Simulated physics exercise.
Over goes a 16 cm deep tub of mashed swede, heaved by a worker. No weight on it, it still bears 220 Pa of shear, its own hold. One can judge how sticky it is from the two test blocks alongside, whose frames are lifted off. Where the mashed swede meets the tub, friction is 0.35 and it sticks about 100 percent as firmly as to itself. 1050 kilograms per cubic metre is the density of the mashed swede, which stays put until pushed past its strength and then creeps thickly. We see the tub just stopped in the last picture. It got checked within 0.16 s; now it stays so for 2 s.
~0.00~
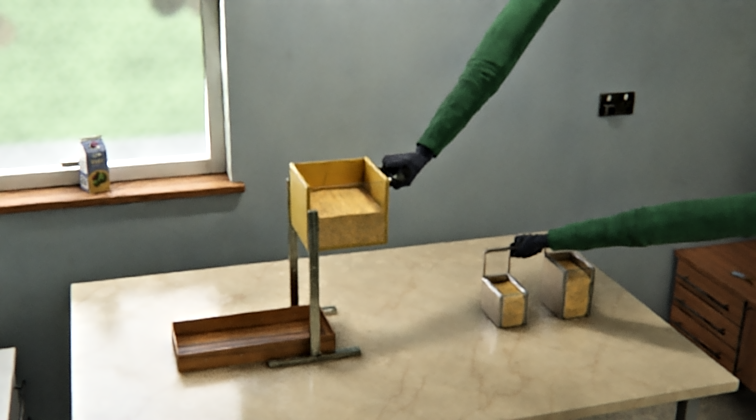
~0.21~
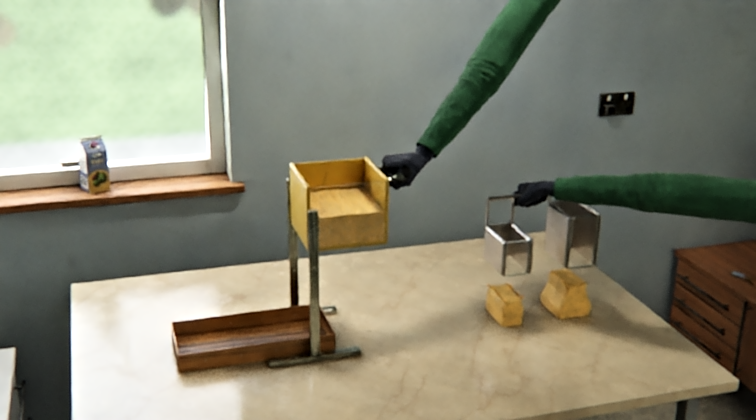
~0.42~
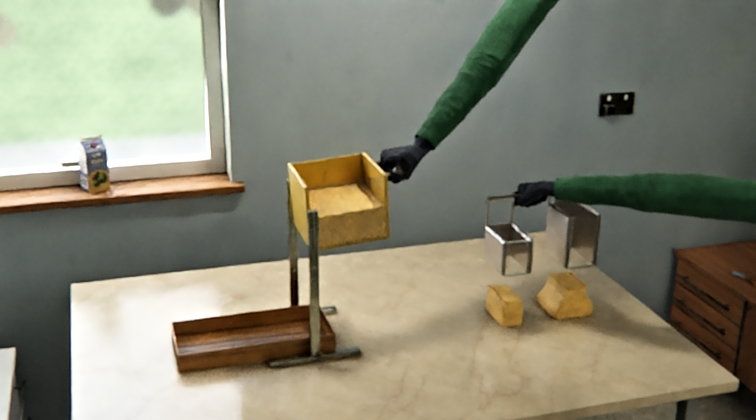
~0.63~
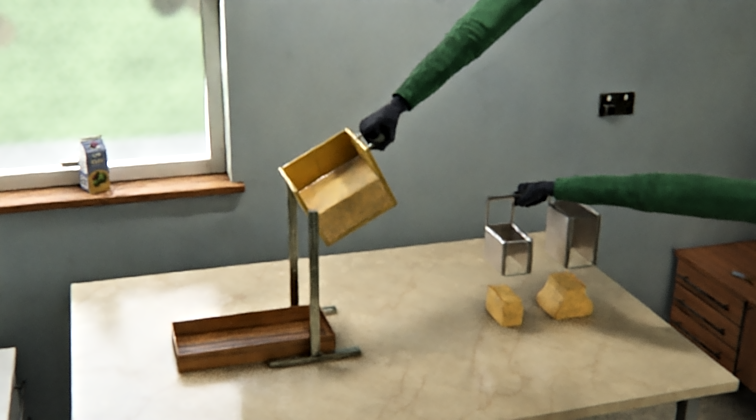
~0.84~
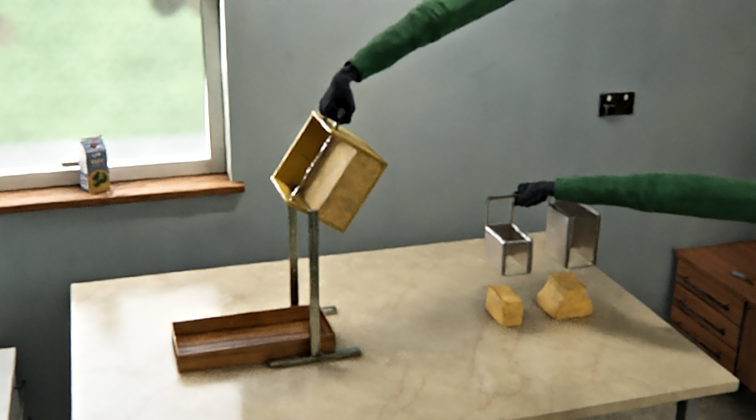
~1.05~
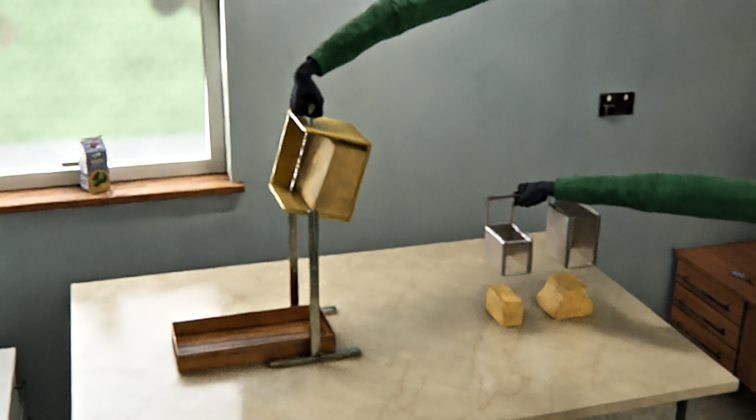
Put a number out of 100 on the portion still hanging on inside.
Roughly 100 percent of it hangs on.
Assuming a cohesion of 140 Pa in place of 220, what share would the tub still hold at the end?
About 100 per cent.
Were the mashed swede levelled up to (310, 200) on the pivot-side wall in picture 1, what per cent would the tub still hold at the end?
About 80 per cent.
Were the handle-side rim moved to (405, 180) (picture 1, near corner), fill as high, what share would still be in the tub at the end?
Close to 100 per cent would still be in the tub.
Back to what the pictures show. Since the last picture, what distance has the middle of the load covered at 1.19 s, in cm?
Around 2 centimetres.
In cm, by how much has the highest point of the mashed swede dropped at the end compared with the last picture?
About 3 cm.
After 1.19 s, the tub is at 74 degrees and holds 100 %.
After 1.36 s, the tub is at 74 degrees and holds 100 %.
After 1.53 s, the tub is at 74 degrees and holds 100 %.
After 1.70 s, the tub is at 74 degrees and holds 100 %.
After 3.05 s, at the end, the tub is at 74 degrees and holds 100 %.
